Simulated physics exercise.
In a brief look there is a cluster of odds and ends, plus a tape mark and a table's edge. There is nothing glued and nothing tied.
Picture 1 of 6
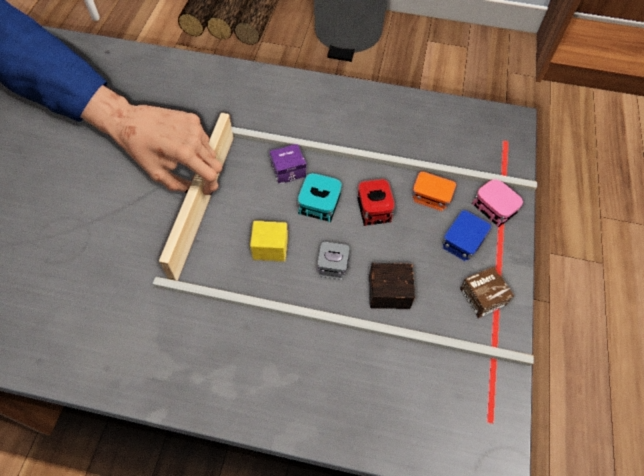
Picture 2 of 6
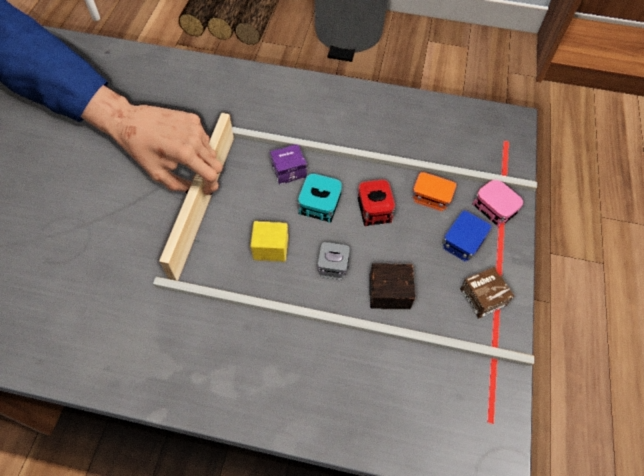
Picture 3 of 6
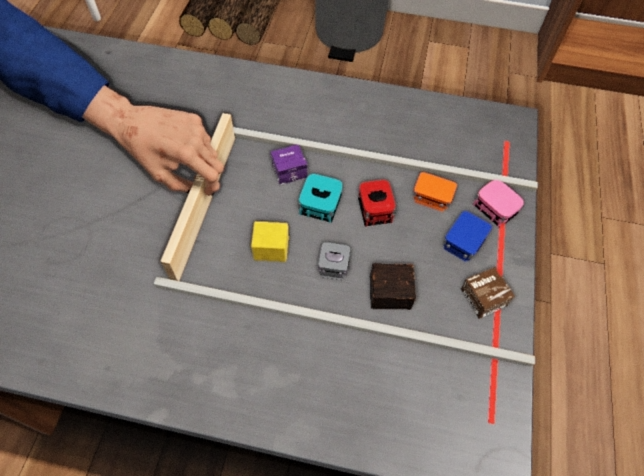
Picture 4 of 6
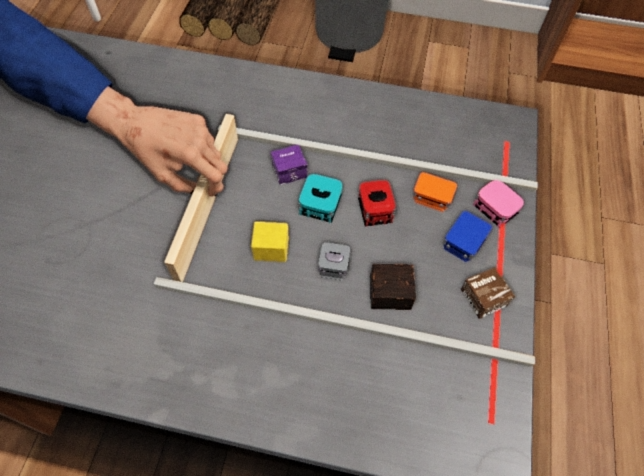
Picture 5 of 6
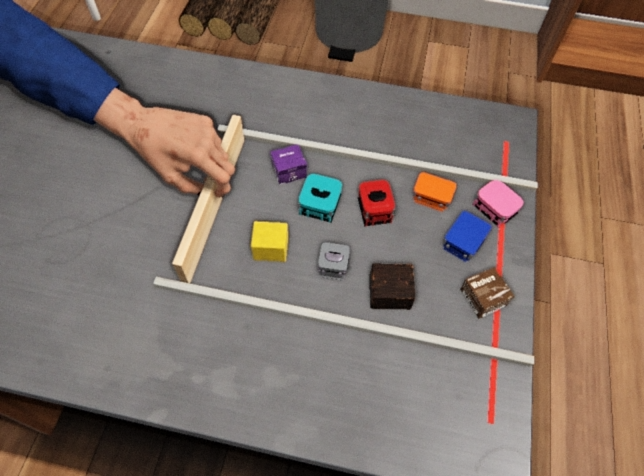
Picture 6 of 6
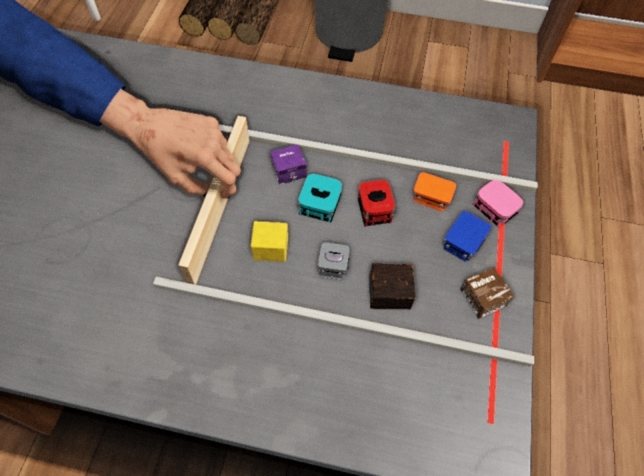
Hand sliding a wooden board slightly right along a gray table, between pale strips, toward scattered colorful blocks and small cases.
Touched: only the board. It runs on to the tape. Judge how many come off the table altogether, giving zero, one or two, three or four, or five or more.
My judgement: Five or more.
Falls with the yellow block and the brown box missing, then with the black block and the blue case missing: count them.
Taking the two tries in turn, it comes to 4 and 5.
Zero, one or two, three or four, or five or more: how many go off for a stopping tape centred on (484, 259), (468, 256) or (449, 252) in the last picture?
In turn: At least five, either three or four, 1 or 2.
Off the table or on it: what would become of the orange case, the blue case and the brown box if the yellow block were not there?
Orange case: Over the edge; blue case: Over the edge; brown box: Over the edge.
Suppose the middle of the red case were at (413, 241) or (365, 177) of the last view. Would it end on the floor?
Order of tries: Off, off.
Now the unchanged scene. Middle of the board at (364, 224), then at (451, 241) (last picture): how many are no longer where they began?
Counting first: 6, next 10.
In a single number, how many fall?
Count of fallen: 6.
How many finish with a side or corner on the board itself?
4 are in contact with it.
A little later, none off yet; pink case at rest near (498, 203); brown box at rest near (487, 293); blue case at rest near (466, 237).
Next, none off yet; pink case shifted a little near (512, 206); brown box shifted a little near (504, 290); blue case shifted about its own width near (497, 244).
When it is over, the number that fall off is five or more; down, grey case, red case, orange case, blue case, brown box and pink case.
